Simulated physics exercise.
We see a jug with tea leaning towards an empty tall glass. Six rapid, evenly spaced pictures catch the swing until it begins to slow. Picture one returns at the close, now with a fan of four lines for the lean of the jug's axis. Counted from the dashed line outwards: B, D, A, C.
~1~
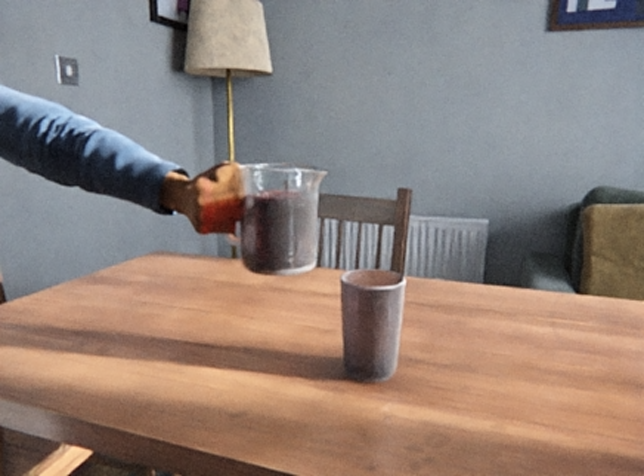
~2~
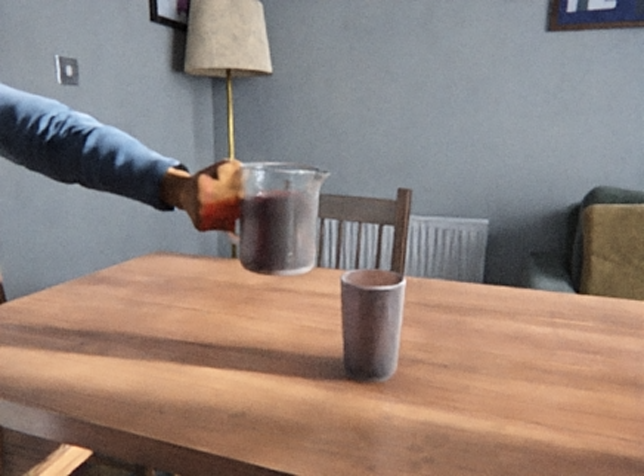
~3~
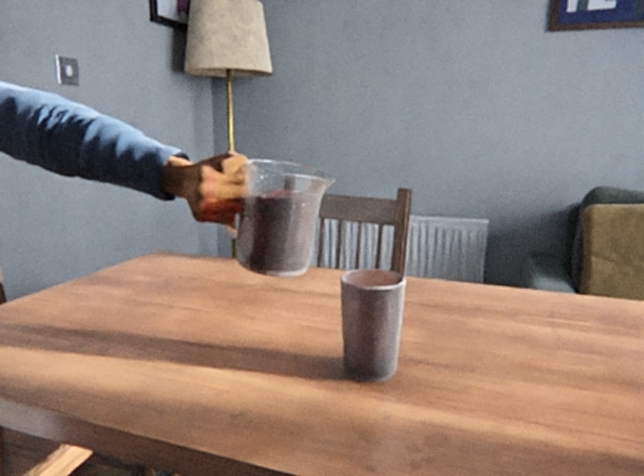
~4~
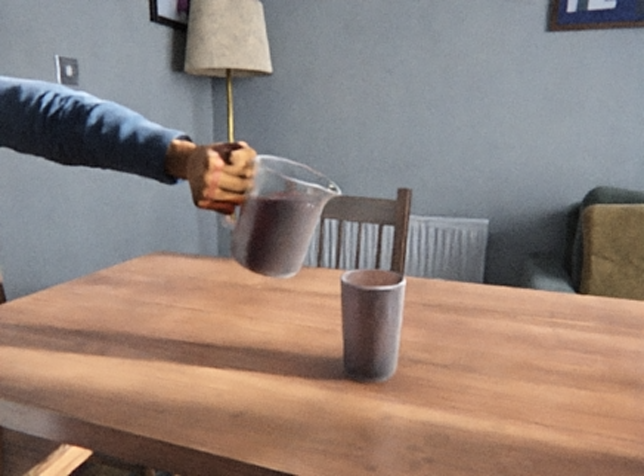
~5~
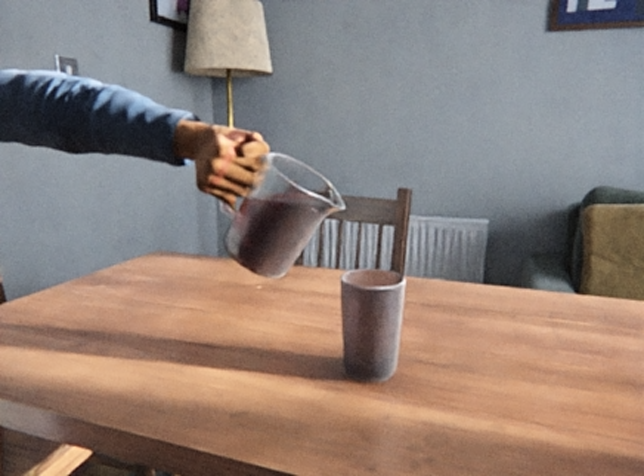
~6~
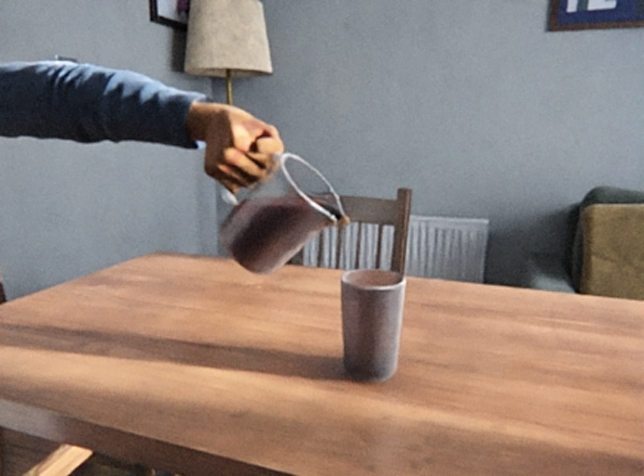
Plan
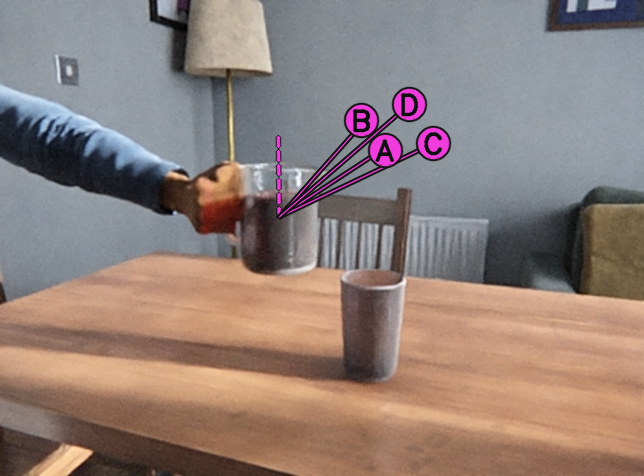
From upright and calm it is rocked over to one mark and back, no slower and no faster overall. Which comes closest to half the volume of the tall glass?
C is best.
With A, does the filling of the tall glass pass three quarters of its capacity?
No, less.
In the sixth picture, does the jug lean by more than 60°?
No, it does not.
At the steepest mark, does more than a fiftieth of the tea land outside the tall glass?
No, it does not.
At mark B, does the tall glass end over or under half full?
Under.
On the marked copy, A at (369, 157); B at (352, 135); C at (418, 150); D at (396, 115).
Choosing A, the tall glass ends with about 31 % of what it can hold.
Choosing B, the tall glass ends with about 9 % of what it can hold.
Choosing C, the tall glass ends with about 48 % of what it can hold.
Choosing D, the tall glass ends with about 19 % of what it can hold.
